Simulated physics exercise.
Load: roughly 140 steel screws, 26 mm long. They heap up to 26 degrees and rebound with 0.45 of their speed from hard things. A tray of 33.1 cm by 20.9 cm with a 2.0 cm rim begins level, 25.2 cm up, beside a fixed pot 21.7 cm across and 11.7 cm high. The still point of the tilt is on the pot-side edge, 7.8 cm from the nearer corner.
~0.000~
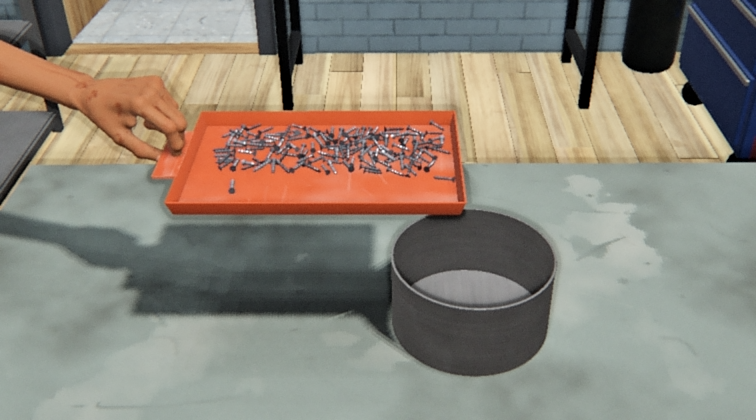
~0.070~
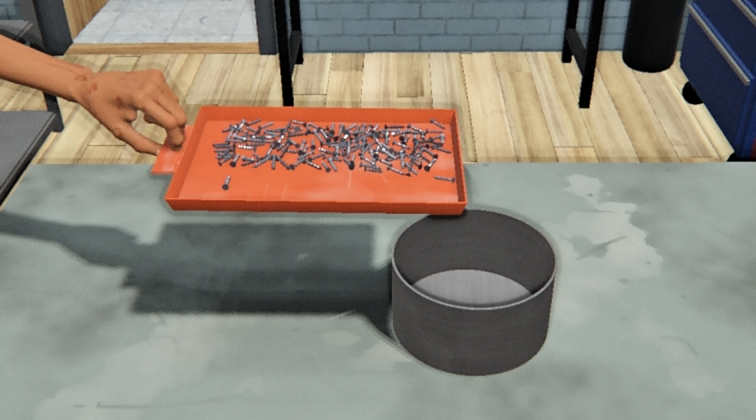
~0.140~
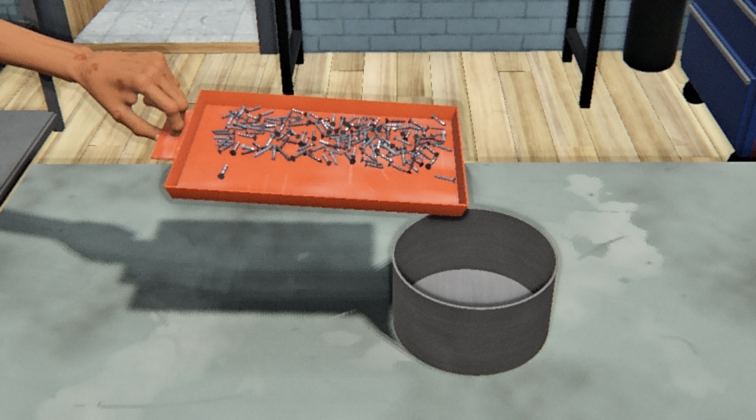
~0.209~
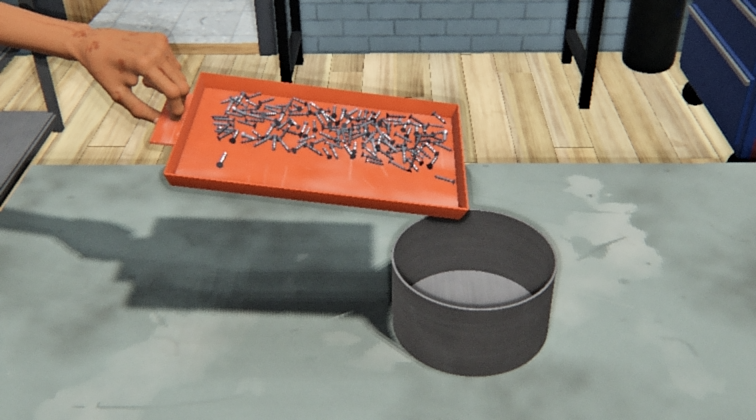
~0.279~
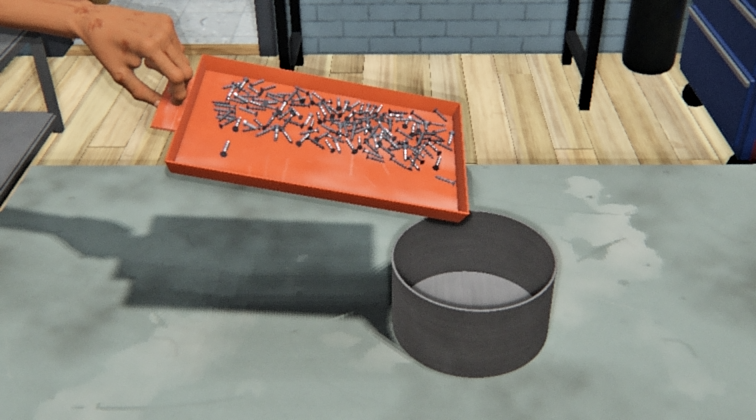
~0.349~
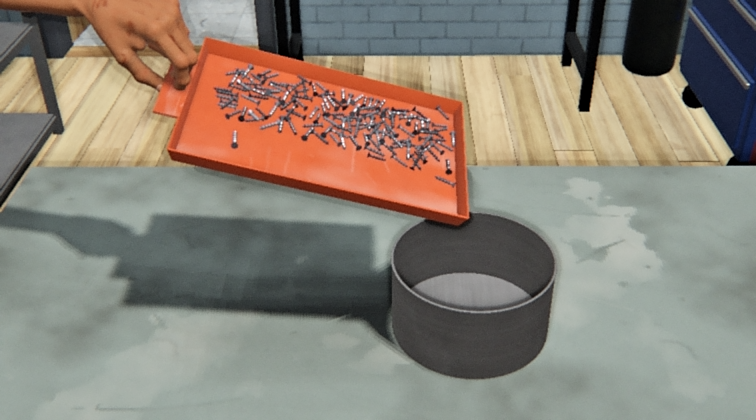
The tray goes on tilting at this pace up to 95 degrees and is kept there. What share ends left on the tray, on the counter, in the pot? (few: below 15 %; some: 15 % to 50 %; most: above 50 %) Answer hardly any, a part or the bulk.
Tray hardly any, counter a part, pot the bulk.
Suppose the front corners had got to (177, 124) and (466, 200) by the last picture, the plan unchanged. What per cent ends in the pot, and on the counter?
Pot 75, counter 25.
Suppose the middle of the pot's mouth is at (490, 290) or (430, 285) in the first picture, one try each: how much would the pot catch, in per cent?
About 100 and 90 per cent.
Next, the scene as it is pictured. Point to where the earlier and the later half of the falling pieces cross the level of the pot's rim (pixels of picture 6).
At about (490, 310), then at (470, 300).
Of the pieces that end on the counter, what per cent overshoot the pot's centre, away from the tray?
Some 70 per cent.
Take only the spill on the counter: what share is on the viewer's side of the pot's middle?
Roughly 100 per cent.
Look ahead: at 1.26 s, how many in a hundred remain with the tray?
Some 45 per cent of the load.
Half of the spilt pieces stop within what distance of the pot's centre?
Roughly 20 cm.
After 0.90 s, tilt 55 degrees; the tray holds 95 %, the pot 0 %.
After 1.26 s, tilt 79 degrees; the tray holds 45 %, the pot 15 %.
Then, at 1.72 s, tilt 95 degrees; the tray holds 0 %, the pot 60 %.
By 2.4 s all is still; tray 0 %, counter 40 %, pot 60 %.
